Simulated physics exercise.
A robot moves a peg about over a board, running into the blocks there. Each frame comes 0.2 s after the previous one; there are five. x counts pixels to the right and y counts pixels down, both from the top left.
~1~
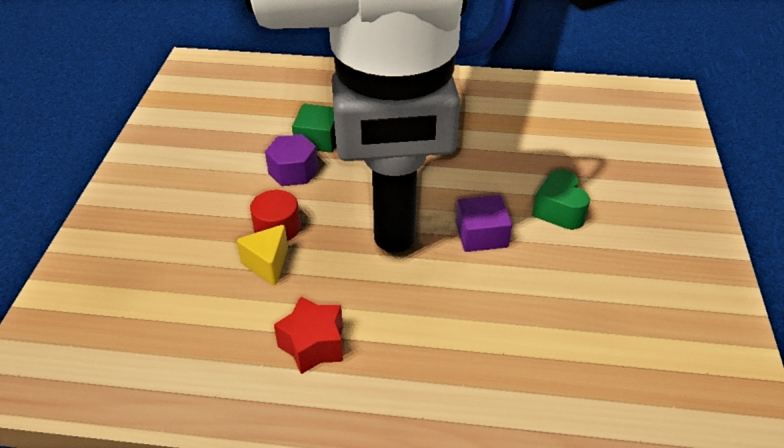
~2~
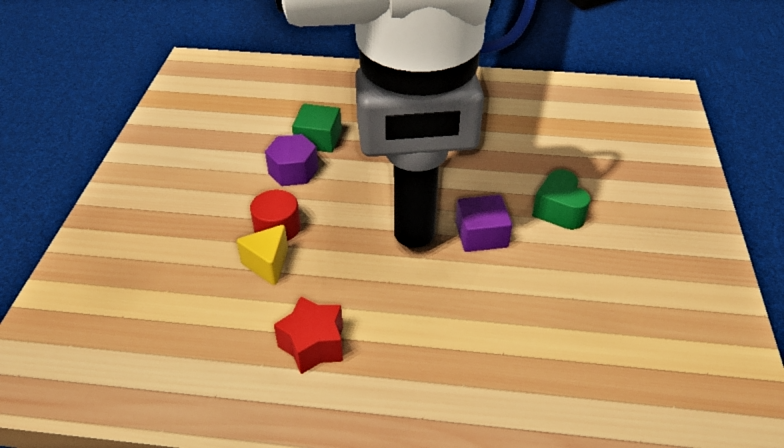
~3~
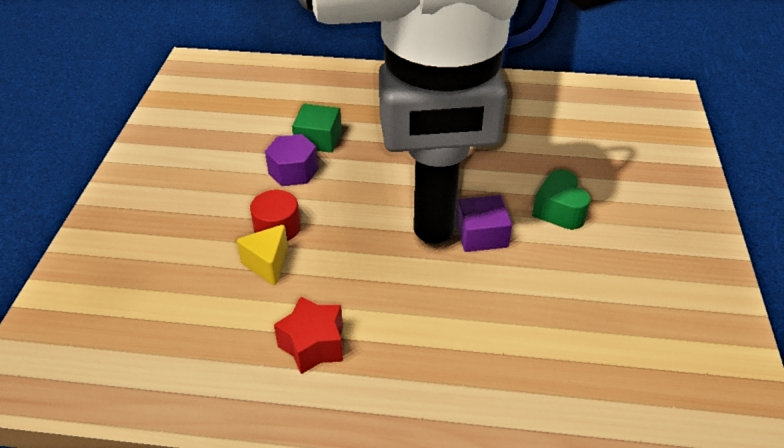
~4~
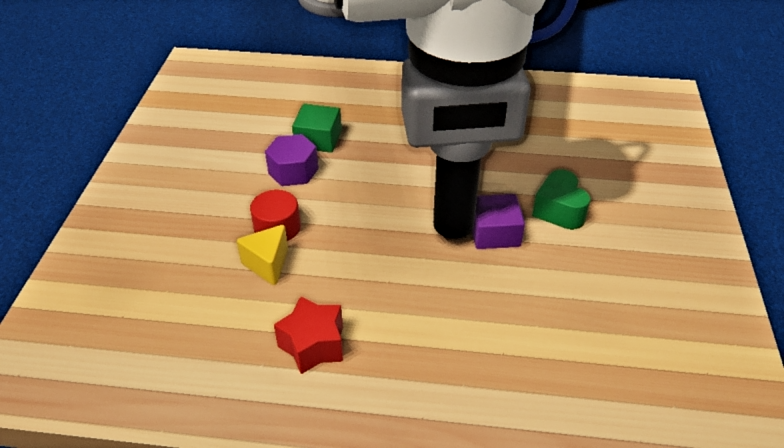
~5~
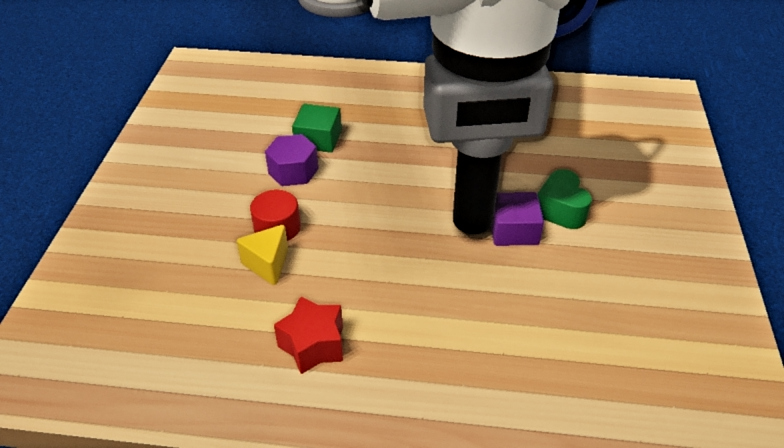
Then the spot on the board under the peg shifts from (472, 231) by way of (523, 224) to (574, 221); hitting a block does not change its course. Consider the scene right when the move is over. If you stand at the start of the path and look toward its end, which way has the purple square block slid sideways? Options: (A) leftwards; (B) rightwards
It's A.
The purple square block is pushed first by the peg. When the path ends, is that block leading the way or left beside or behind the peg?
Pushed ahead.
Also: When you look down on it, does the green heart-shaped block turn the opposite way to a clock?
No
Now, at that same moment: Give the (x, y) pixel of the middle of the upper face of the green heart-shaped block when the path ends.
The point I'd pick in the picture is (644, 168).
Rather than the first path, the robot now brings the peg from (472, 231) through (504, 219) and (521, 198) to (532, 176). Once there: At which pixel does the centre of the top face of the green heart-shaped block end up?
About (618, 182).
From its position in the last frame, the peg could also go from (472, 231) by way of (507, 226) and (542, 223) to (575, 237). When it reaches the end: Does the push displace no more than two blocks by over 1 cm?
I'd say yes.
On the path given first. Halfway along, peg (524, 214); purple square block (567, 192), turned 30° anticlockwise; green heart-shaped block (603, 179), turned 30° clockwise.
At the end, peg (577, 211); purple square block (616, 186), turned 40° anticlockwise; green heart-shaped block (644, 168), turned 20° clockwise.
